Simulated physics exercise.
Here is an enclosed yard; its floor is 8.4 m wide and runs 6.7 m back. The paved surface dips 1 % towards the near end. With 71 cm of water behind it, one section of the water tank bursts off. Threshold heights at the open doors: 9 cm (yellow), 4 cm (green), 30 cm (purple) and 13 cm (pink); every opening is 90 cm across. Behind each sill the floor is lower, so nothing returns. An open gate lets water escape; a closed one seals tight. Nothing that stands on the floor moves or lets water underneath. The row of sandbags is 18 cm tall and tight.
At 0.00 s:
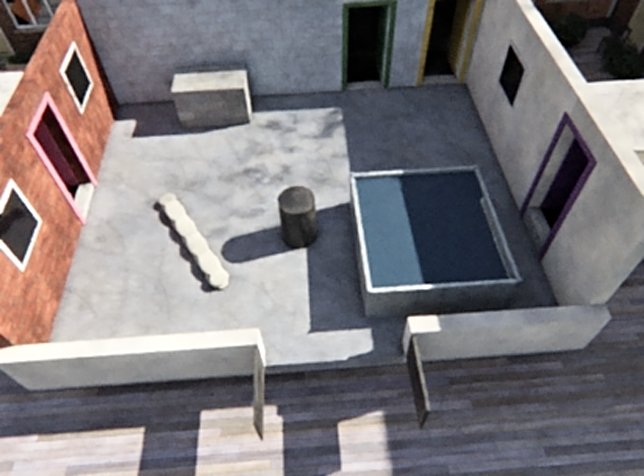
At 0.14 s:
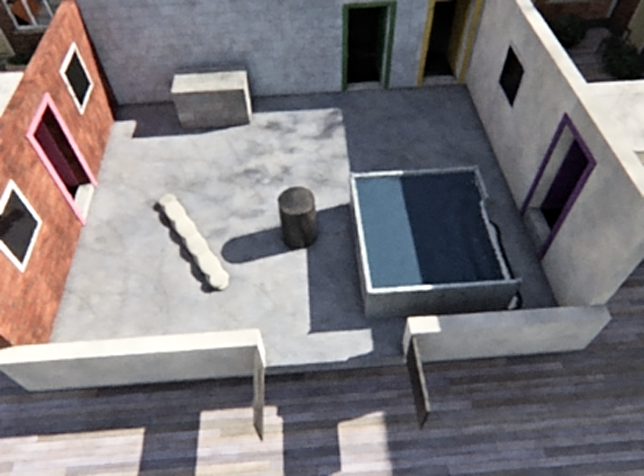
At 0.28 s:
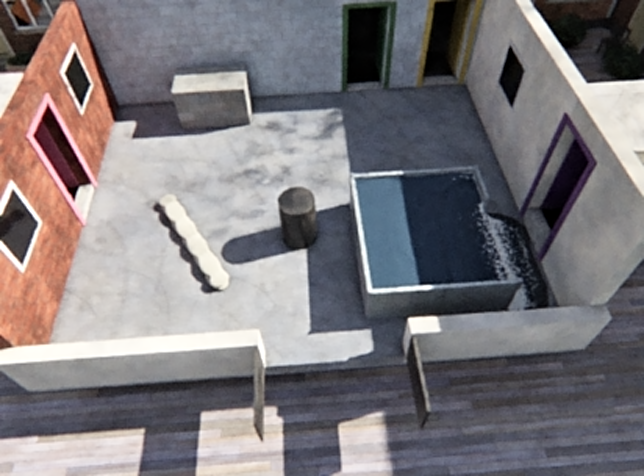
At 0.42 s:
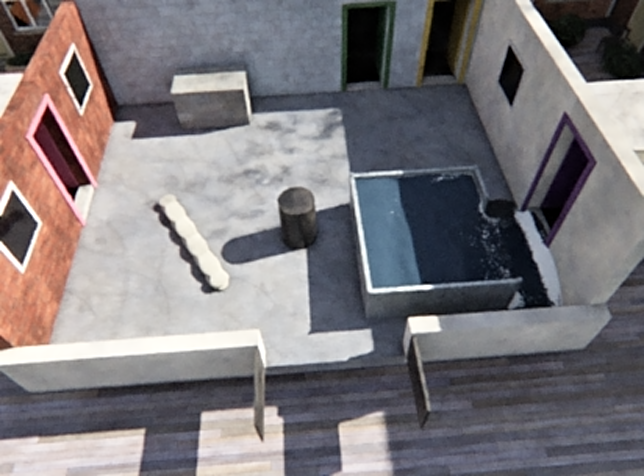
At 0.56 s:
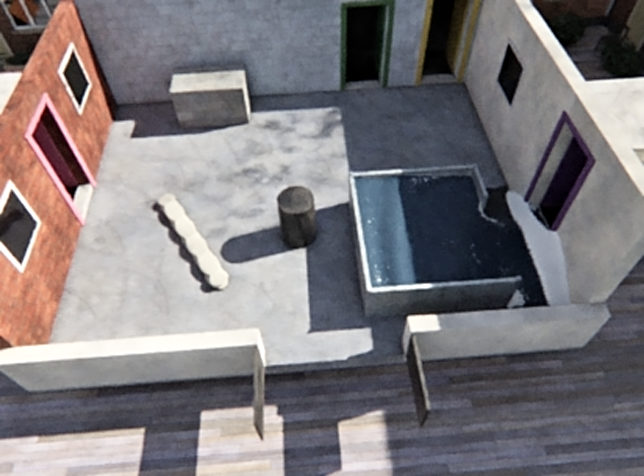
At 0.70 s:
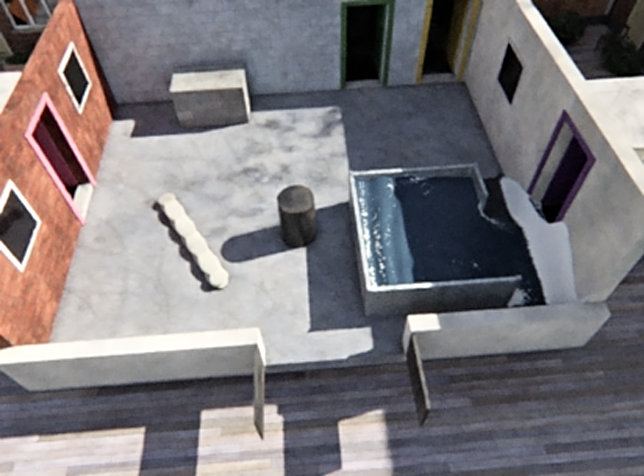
Water burst through the right side of a square tank in a walled yard, poured onto the floor, and spread in a pale sheet along the right wall beside the purple-framed doorway.
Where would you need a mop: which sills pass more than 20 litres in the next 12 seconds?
Within that time: At the yellow door it exceeds the limit; at the green door it exceeds the limit; at the purple door it exceeds the limit; at the pink door it does not reach the limit.
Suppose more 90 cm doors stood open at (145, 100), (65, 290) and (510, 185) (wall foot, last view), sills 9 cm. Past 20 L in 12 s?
In turn: Below, not over, over.
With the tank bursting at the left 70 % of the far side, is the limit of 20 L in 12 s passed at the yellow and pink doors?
Then: Yellow above, pink not over.
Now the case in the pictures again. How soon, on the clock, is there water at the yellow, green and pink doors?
Arrival: Yellow 2.2 s, green 2.8 s, pink 5.0 s.
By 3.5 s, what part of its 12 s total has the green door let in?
About 15 per cent.
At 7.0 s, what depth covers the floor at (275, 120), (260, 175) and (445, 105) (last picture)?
About 7, 3 and 8 cm.
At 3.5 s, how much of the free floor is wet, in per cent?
Some 45 per cent of it.
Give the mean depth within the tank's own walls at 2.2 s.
Some 36 cm.
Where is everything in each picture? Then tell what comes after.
Still water, 71 cm deep, in the water tank at (427, 226), in the first frame.
Water pours out at (493, 254) and has run 0.9 m, to a hidden place; typically 9 cm deep outside, 71 cm at the water tank's back, in the second frame.
The front is at (512, 221), 1.2 m from the gap at (492, 256); 1.4 m2 of floor is under water; 71 cm left at the back of the water tank, in the third frame.
Water pours out at (491, 256) and has run 1.5 m, to (515, 206); typically 17 cm deep outside, 71 cm at the water tank's back, in the fourth frame.
The front is at (508, 189), 1.9 m from the gap at (491, 255); 2.6 m2 of floor is under water; 69 cm left at the back of the water tank, in the fifth frame.
The front is at (503, 177), 2.2 m from the gap at (491, 254); 2.7 m2 of floor is under water; 62 cm left at the back of the water tank, in the sixth frame.
After 1.4 s water covers 10 % of the floor and is deepest (74 cm) near (562, 327); yellow door not reached, green door not reached, purple door 53 cm at the sill, 92 L in, pink door not reached.
After 2.2 s water covers 25 % of the floor and is deepest (55 cm) near (551, 328); yellow door not reached, green door not reached, purple door 47 cm at the sill, 185 L in, pink door not reached.
After 3.5 s water covers 45 % of the floor and is deepest (29 cm) near (562, 327); yellow door 24 cm at the sill, 49 L in, green door 10 cm at the sill, 11 L in, purple door 27 cm at the sill, 232 L in, pink door not reached.
After 7.0 s water covers 70 % of the floor and is deepest (24 cm) near (540, 328); yellow door 12 cm at the sill, 168 L in, green door 6 cm at the sill, 51 L in, purple door 21 cm at the sill, 233 L in, pink door 2 cm at the sill, 0 L in.
After 12.0 s water covers 95 % of the floor and is deepest (16 cm) near (551, 328); yellow door 6 cm at the sill, 185 L in, green door 4 cm at the sill, 67 L in, purple door 13 cm at the sill, 233 L in, pink door 7 cm at the sill, 0 L in.
